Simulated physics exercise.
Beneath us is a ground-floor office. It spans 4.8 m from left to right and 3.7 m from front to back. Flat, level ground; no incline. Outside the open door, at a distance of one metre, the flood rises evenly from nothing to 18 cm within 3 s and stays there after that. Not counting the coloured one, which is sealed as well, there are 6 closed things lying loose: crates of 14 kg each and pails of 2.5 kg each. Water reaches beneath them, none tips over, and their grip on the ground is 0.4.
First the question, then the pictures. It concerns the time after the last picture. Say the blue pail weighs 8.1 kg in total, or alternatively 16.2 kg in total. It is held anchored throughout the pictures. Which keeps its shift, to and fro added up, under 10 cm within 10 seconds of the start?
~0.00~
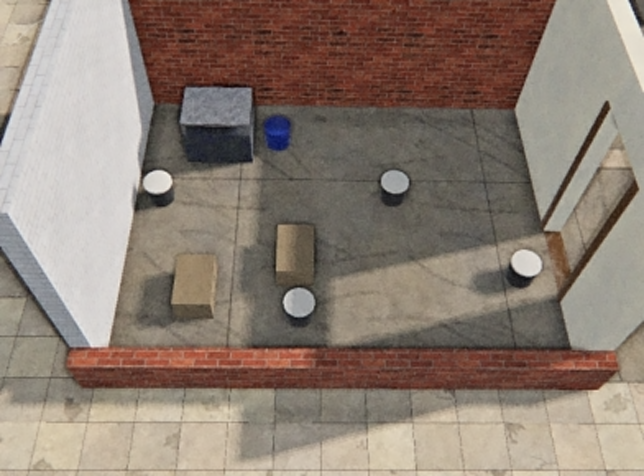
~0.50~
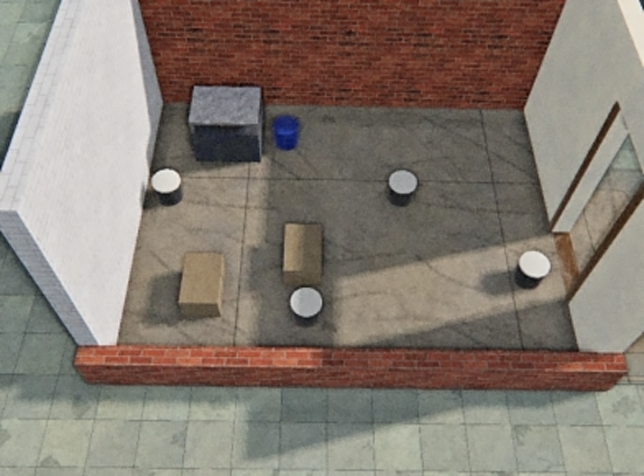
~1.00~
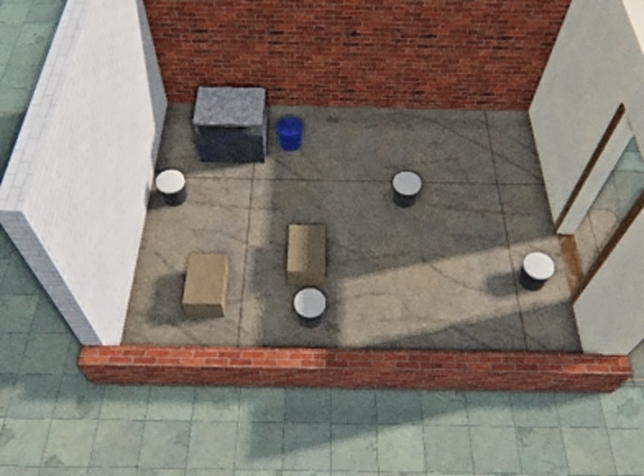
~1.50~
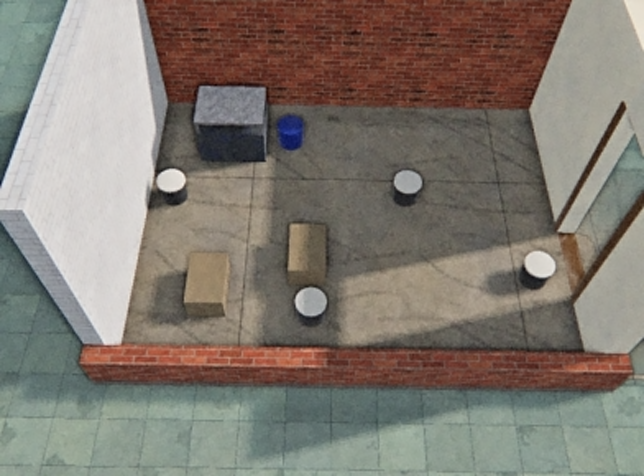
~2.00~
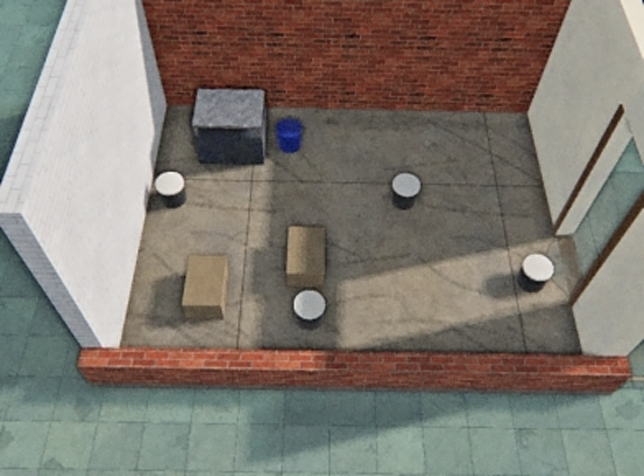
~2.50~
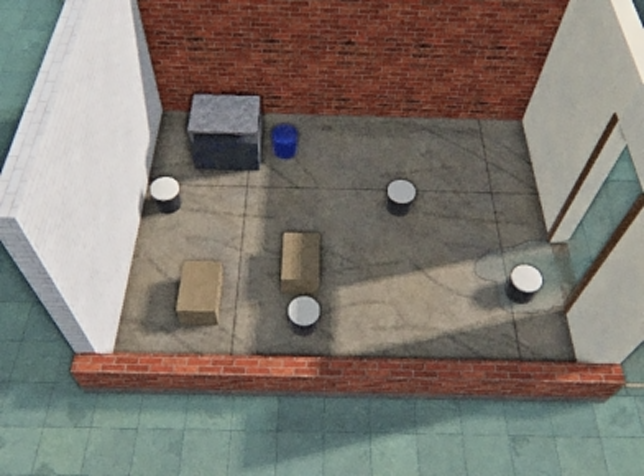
It looks like the smaller mass already suffices.
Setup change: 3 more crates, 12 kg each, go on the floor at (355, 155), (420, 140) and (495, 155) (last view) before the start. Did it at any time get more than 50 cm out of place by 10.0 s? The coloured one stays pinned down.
In that order: Within it, within it, within it.
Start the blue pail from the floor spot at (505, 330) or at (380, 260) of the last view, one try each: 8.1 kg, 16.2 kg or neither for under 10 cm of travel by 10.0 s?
In order: Even the lighter mass works; even the lighter mass works.
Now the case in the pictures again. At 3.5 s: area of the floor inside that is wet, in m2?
Around 3.5 m2 of it.
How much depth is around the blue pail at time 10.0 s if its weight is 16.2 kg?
Close to 5 cm deep.
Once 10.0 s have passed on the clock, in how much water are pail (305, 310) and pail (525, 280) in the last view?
First roughly 5 cm, second roughly 6 cm.
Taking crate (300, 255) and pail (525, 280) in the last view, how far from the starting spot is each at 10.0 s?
They've ended up 20 cm and 400 cm away, in that order.
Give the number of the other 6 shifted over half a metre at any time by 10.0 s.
That makes 3.
After 3.5 s the blue pail would be 0 cm from its start with 8.1 kg and 0 cm from its start with 16.2 kg; 0 cm of water round it then.
After 4.5 s the blue pail would be 0 cm from its start with 8.1 kg and 0 cm from its start with 16.2 kg; 0 cm of water round it then.
After 7.0 s the blue pail would be 0 cm from its start with 8.1 kg and 0 cm from its start with 16.2 kg; 3 cm of water round it then.
After 10.0 s the blue pail would be 0 cm from its start with 8.1 kg and 0 cm from its start with 16.2 kg; 5 cm of water round it then.
